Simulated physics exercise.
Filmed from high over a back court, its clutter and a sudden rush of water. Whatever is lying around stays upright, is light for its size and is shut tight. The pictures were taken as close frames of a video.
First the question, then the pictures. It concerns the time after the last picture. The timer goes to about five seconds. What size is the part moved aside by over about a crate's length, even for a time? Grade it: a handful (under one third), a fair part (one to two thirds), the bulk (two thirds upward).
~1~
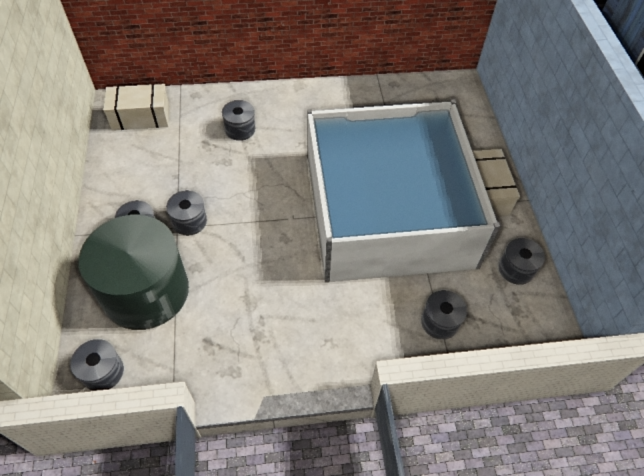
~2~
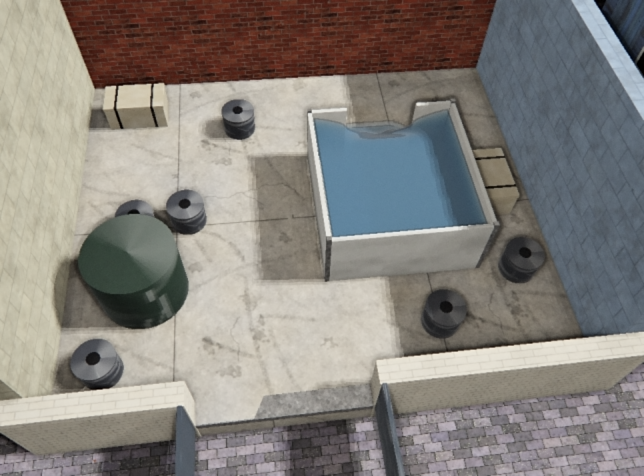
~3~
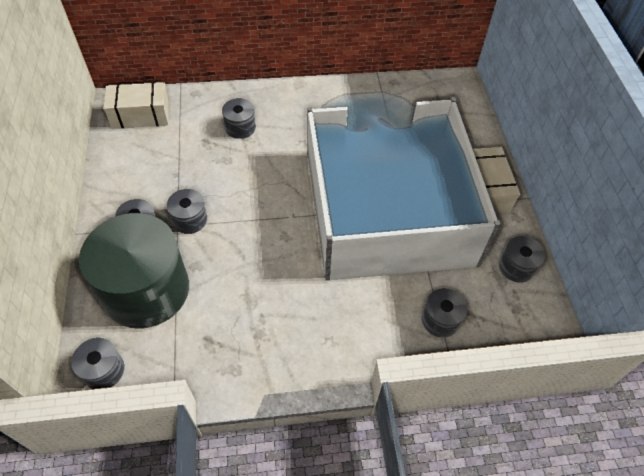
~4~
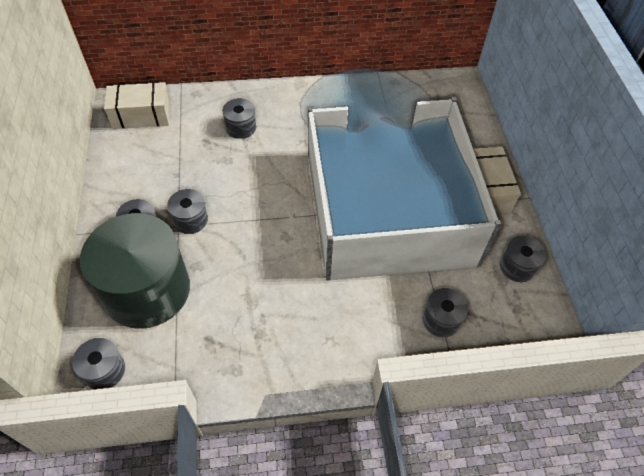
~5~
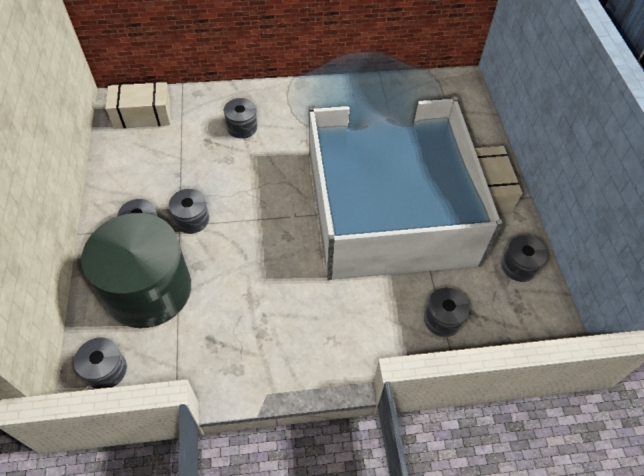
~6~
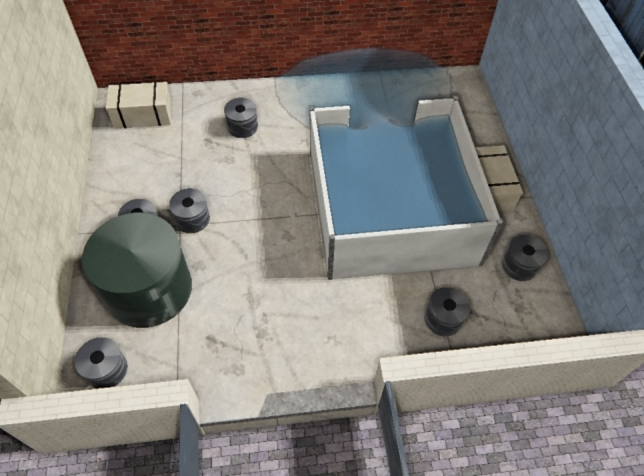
The bulk.
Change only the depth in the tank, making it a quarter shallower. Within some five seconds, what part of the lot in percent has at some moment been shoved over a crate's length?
50 per cent.
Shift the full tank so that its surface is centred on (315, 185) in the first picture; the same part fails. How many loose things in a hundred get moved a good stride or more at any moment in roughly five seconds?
I'd put it near 80 percent.
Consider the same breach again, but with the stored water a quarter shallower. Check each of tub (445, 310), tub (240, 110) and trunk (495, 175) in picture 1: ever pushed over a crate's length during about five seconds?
Per item, in order: Missed the mark; cleared the mark; cleared the mark.
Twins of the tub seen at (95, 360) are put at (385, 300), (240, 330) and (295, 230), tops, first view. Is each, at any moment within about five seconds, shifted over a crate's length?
Stays put, stays put, stays put.
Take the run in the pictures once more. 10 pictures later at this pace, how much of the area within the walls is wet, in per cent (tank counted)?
Near 50 in a hundred.
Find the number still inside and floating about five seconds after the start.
By my reckoning the number comes out at 3.
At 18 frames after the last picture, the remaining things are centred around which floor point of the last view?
Around pixel (290, 265).
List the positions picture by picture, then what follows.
In the first picture, a tub at (134, 215), on the bottom; a trunk at (134, 97), on the bottom; 0 of 8 have shifted.
In the second picture, a tub at (133, 214), on the bottom; a trunk at (134, 96), on the bottom; 0 of 8 have shifted.
In the third picture, a tub at (134, 214) rests on the ground; a trunk at (134, 95) rests on the ground; 0 of 8 have shifted.
In the fourth picture, a tub at (135, 214), on the bottom; a trunk at (135, 95) rests on the ground; 0 of 8 have shifted.
In the fifth picture, a tub at (136, 214) rests on the ground; a trunk at (136, 95) rests on the ground; 0 of 8 have shifted.
In the sixth picture, a tub at (137, 213) rests on the ground; a trunk at (137, 95) rests on the ground; 0 of 8 have shifted.
A moment on, 0 of 8 are well off their spots; 0 afloat.
Next, 0 of 8 are well off their spots; 1 afloat.
Later, 4 of 8 are well off their spots; 3 afloat.
In the end, 7 of 8 are well off their spots, and 7 have been at some point; 3 afloat.
